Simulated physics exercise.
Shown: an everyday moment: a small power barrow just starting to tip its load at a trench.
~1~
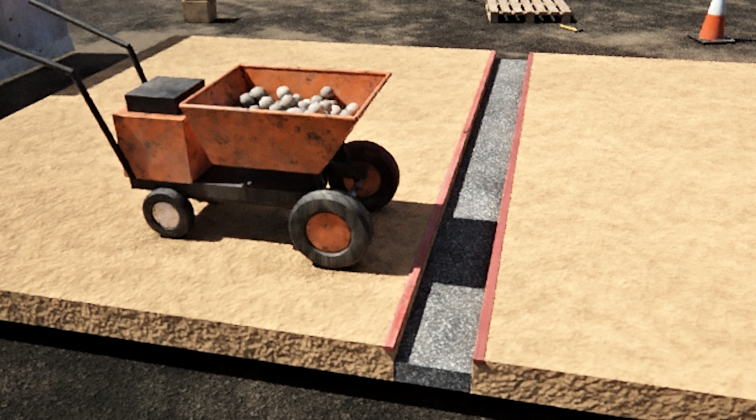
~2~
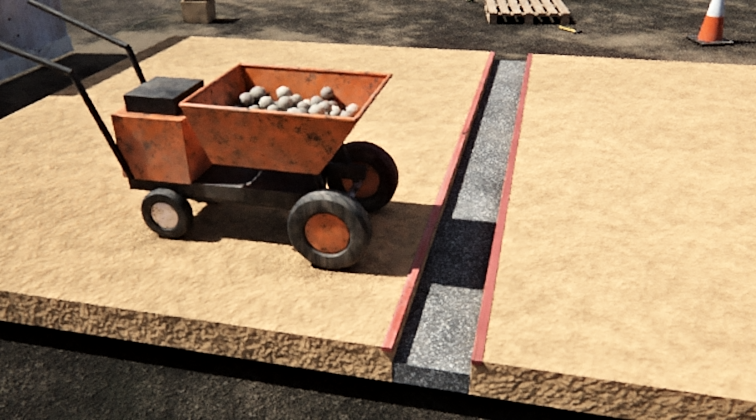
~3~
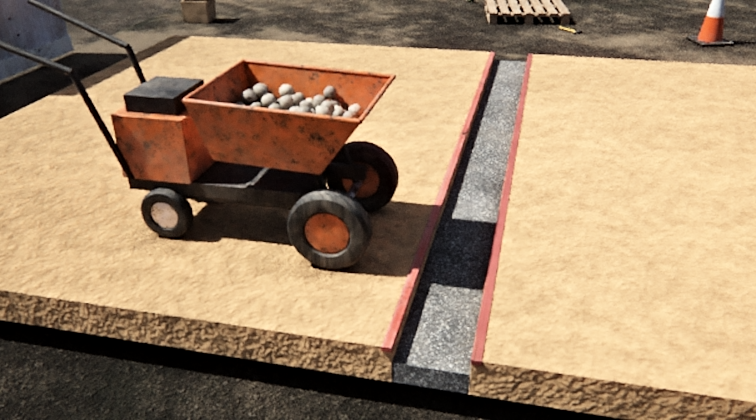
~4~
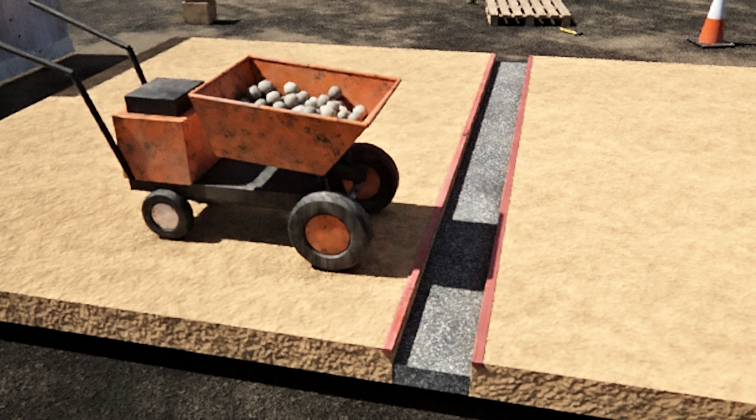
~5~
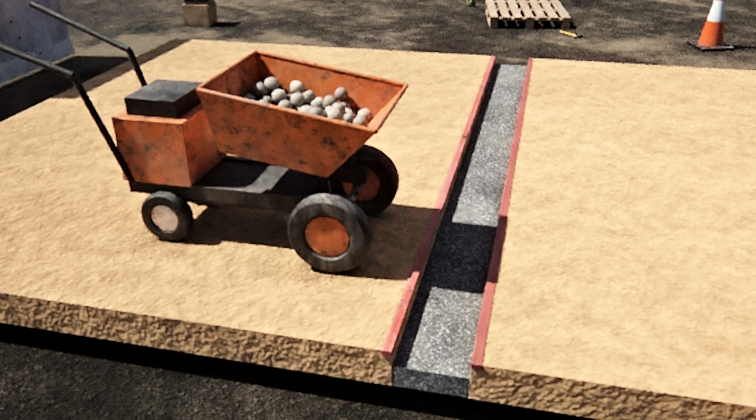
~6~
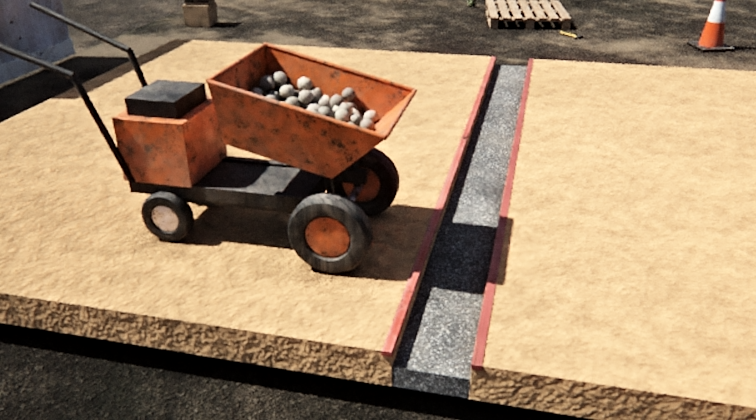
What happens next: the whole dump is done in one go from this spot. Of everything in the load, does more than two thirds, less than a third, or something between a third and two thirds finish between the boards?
Something between a third and two thirds does.
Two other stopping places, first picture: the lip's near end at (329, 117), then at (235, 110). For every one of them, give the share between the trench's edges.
The shares come out close to 80 and 30 per cent, in that order.
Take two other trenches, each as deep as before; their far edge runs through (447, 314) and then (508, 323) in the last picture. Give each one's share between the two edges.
About 10 and 70 per cent.
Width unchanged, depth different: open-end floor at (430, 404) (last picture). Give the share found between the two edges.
The share comes to around 50 percent.
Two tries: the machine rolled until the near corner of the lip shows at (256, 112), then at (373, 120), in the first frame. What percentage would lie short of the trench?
Around 50 and 0 per cent respectively.
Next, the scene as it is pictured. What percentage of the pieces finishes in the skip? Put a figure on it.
Something like 0 in every hundred.
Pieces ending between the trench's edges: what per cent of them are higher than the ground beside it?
I'd put it near 35 in a hundred.
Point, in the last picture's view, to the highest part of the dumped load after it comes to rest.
Top, approx.: (504, 241).
Soon after the last picture, skip tipped steeply; all in the skip.
A little later, skip tipped right over; nearly all in the skip; a small part in or heaped over the trench; a stray few beyond it; a stray few falling.
Later still, skip tipped right over; about a quarter in the skip; about a quarter in or heaped over the trench; about half beyond it.
At rest, skip tipped right over; about half in or heaped over the trench; about half beyond it.
